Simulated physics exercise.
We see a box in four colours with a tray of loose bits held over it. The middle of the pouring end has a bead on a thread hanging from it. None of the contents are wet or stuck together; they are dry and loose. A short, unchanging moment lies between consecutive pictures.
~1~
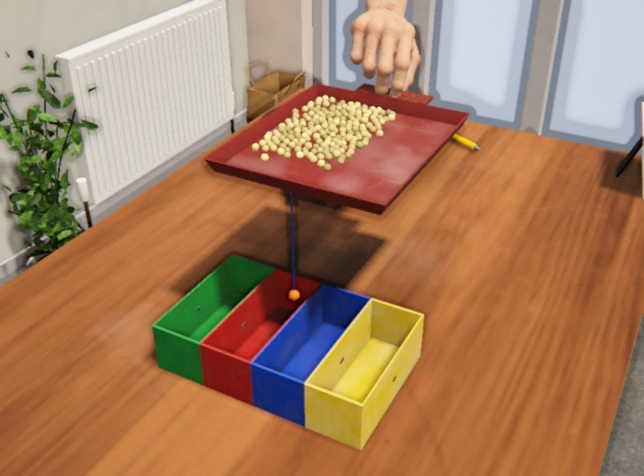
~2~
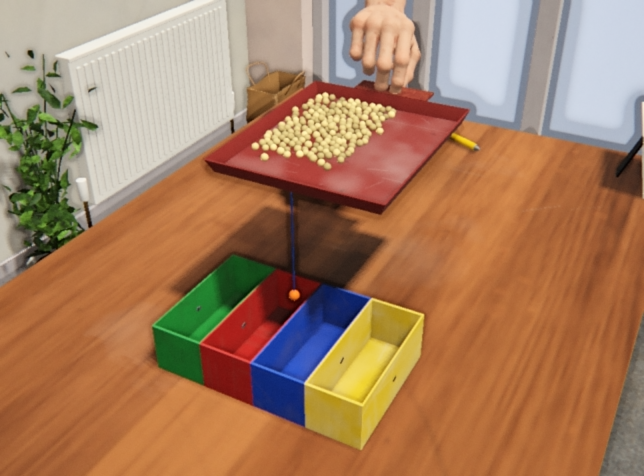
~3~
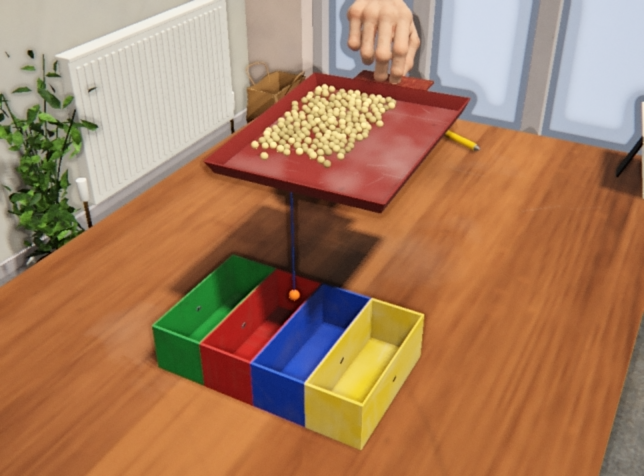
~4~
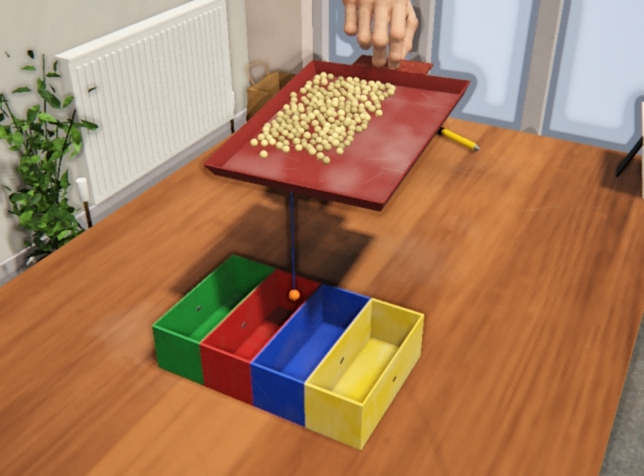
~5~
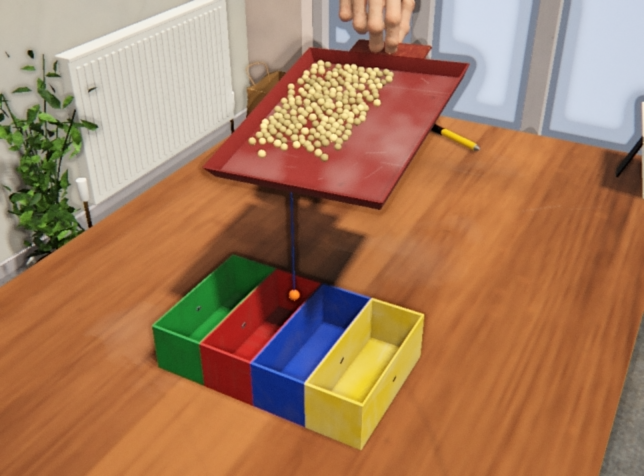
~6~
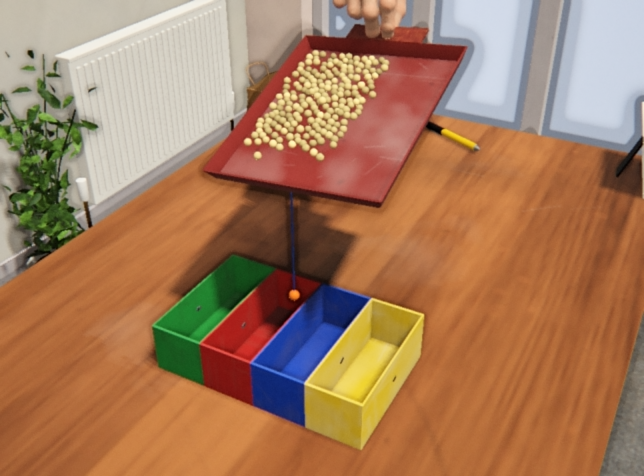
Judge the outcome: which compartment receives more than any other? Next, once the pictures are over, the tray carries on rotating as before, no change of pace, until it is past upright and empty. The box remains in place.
The green compartment receives the most.
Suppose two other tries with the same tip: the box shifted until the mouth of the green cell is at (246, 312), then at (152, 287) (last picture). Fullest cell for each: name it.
Try one: The green one; try two: The red one.
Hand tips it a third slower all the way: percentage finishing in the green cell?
Roughly 60 percent, give or take.
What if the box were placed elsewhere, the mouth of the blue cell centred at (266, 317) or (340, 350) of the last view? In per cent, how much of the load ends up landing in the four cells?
Some 100 and then some 50 per cent.
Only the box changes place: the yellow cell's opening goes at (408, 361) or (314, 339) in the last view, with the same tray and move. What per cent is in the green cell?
Trial 1 around 40 percent, trial 2 around 10 percent.
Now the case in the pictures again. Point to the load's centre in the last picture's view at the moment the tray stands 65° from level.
In the last view, the load is centred close to (231, 189).
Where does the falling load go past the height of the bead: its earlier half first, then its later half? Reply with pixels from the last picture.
Close to (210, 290), then close to (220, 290).
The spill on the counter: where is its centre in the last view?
Check roughly (138, 342) and you'll find the middle.
Soon, tray tipped steeply; about half on the tray; a small part in the green cell; a small part in the red cell; about a quarter falling or outside the box.
A while on, tray tipped past a quarter turn; about two thirds in the green cell; about a quarter in the red cell; a stray few in the blue cell; a stray few in the yellow cell; a small part falling or outside the box.
Towards the end, tray tipped past a quarter turn; about two thirds in the green cell; about a quarter in the red cell; a stray few in the blue cell; a stray few in the yellow cell; a small part falling or outside the box.
Finally, tray tipped past a quarter turn; about two thirds in the green cell; about a quarter in the red cell; a stray few in the blue cell; a stray few in the yellow cell; a small part outside the box.
